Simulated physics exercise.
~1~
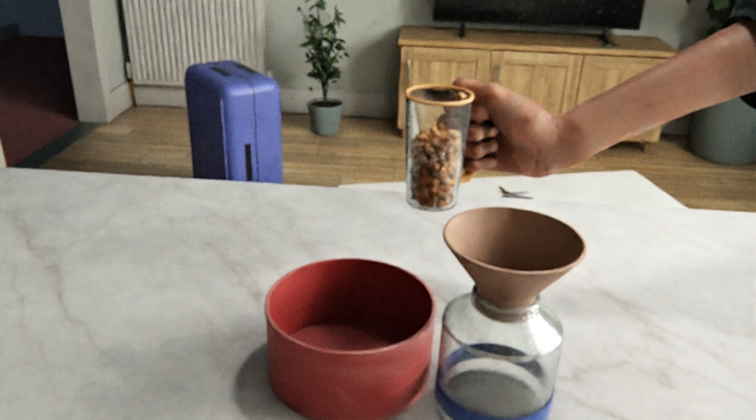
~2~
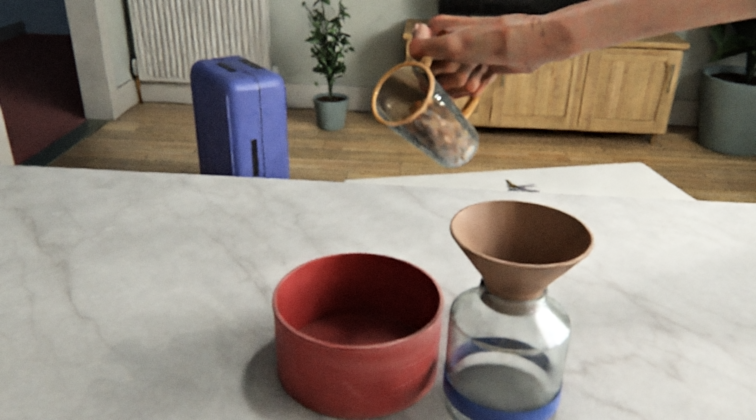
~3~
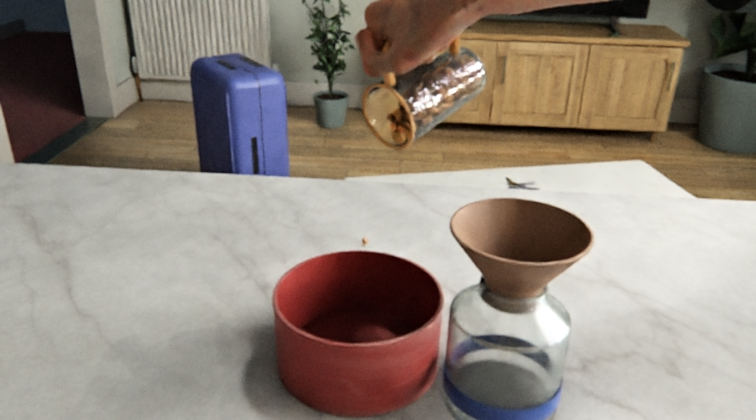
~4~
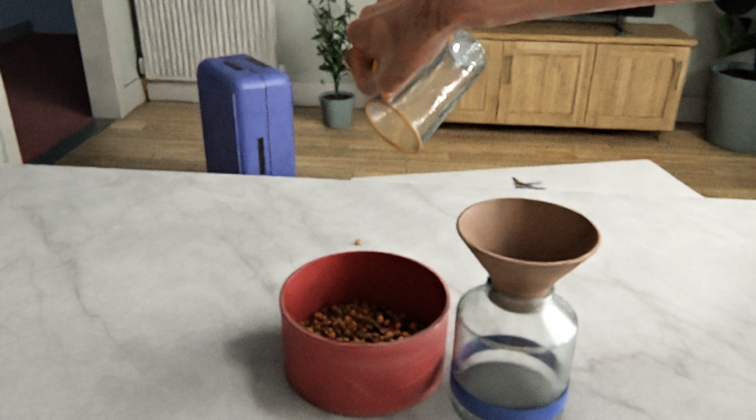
In this clip, a hand lifts a glass cup of roasted chickpeas above a marble-patterned table and tips it leftward over a red pot, beside a blue-banded clear jar with a brown funnel. The pieces pour out, leaving a layer in the pot and the cup looking empty.
